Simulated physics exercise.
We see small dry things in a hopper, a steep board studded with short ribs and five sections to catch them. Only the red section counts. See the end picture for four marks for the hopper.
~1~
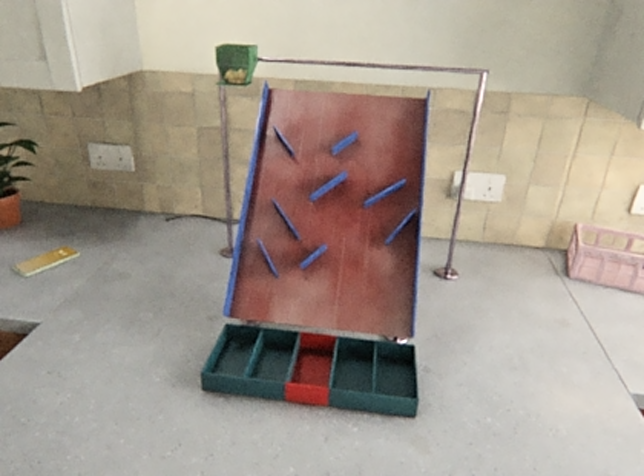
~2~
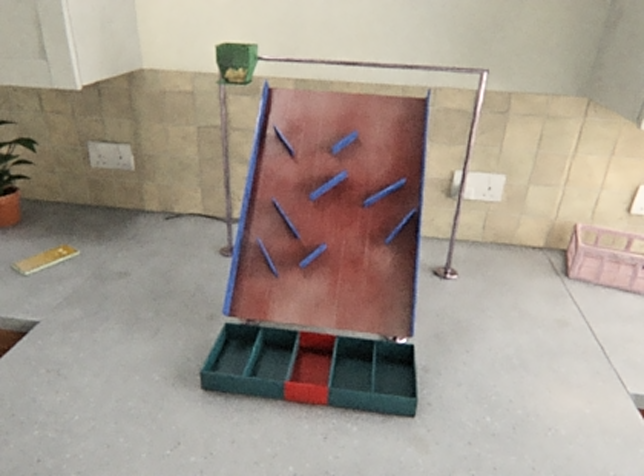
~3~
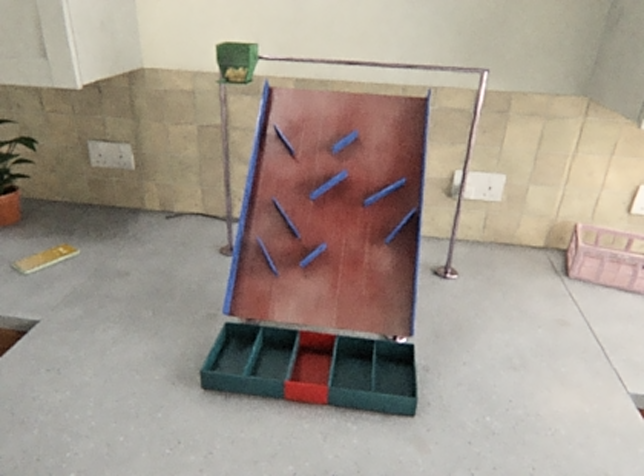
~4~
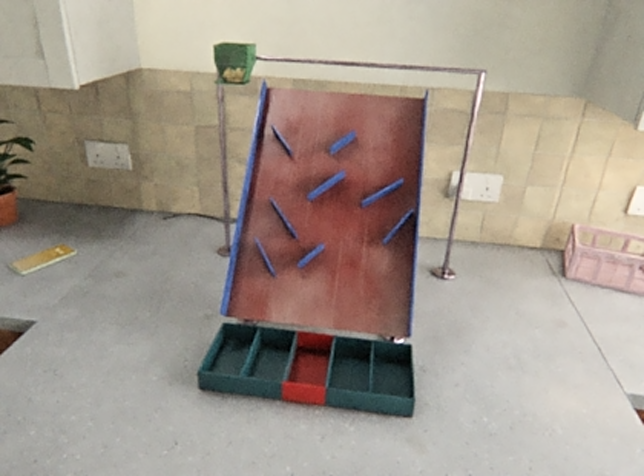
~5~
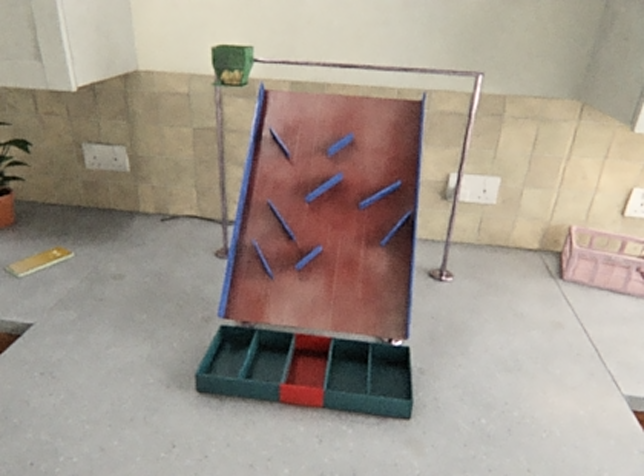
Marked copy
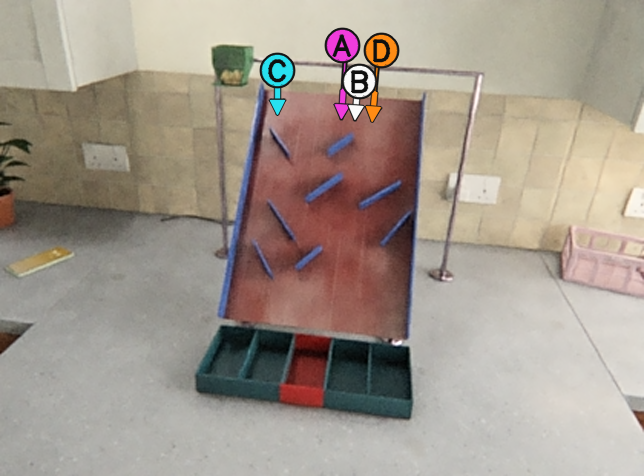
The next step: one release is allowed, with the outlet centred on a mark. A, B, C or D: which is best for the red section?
Mark D.
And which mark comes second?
Here it is mark B.
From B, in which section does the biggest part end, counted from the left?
The second.
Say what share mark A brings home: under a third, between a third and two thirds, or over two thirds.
Under a third.
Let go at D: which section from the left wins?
The third from the left.
On the marked copy, mark A meets the board at (341, 113); mark B meets the board at (355, 114); mark C meets the board at (277, 109); mark D meets the board at (372, 116).
For mark A, a small part in the red section, nearly all in other sections.
For mark B, about a quarter in the red section, about two thirds in other sections, a small part outside the box.
For mark C, a stray few in the red section, nearly all in other sections, a small part outside the box.
For mark D, about two thirds in the red section, about a third in other sections.
